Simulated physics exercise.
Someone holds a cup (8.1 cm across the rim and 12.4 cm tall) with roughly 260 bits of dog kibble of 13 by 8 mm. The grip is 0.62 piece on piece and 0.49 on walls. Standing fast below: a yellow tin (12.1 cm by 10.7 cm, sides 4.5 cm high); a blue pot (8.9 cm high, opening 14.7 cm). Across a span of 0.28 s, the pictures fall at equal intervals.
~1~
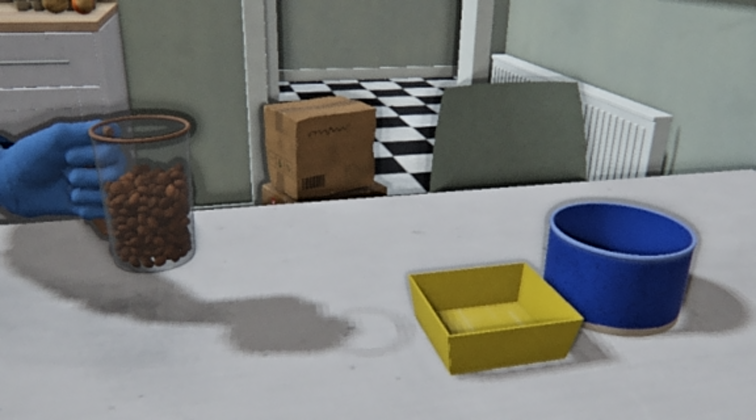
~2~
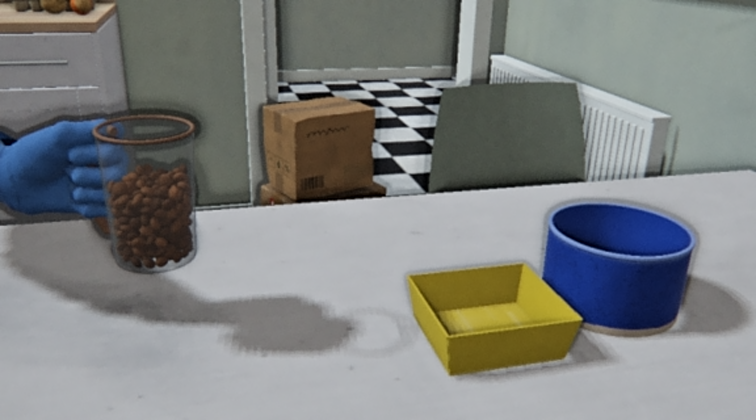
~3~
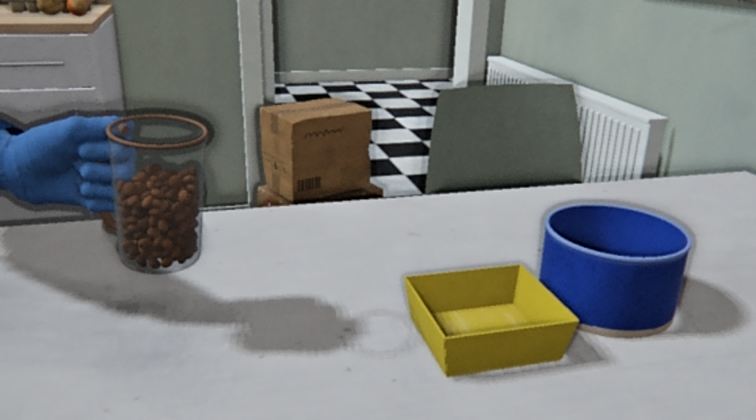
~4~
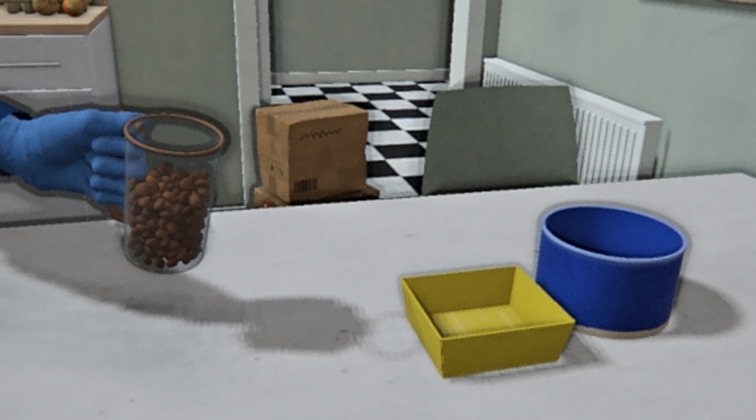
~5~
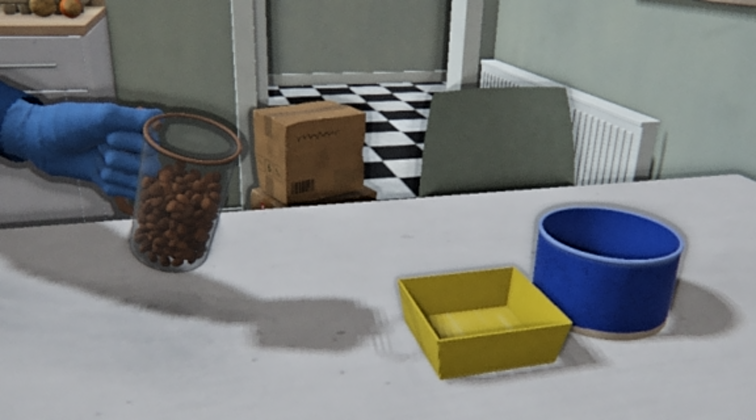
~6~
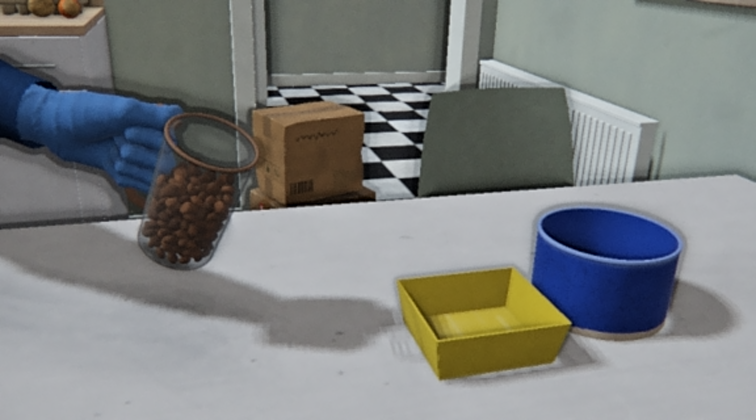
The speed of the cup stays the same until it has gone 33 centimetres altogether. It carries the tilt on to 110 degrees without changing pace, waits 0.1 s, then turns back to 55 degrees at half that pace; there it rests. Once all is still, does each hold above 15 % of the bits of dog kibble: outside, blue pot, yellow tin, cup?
Outside everything: No; in the blue pot: No; in the yellow tin: Yes; in the cup: Yes.
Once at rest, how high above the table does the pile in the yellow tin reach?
About 2.5 cm.
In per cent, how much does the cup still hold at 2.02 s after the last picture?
Some 60 per cent of the load.
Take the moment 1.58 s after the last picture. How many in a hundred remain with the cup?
About 60 percent of the load.
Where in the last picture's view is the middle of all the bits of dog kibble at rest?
Somewhere about (484, 218) in the final view.
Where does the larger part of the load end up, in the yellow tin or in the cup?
Between the two, more of the load settles in the cup.
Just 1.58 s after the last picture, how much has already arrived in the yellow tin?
It's close to 35 in a hundred by then.
Then, 0.60 s after the last picture, tilt 100 degrees; cup 100 %; middle of all pieces near (326, 188).
Then, 1.11 s after the last picture, tilt 98 degrees; yellow tin 35 %, cup 60 %, in the air 5 %; middle of all pieces near (465, 240).
Then, 1.58 s after the last picture, tilt 69 degrees; outside 5 %, yellow tin 35 %, cup 60 %; middle of all pieces near (483, 249).
Then, 2.02 s after the last picture, tilt 55 degrees; outside 5 %, yellow tin 35 %, cup 60 %; middle of all pieces near (484, 250).
In the end, outside 5 %, blue pot 0 %, yellow tin 35 %, cup 60 %.
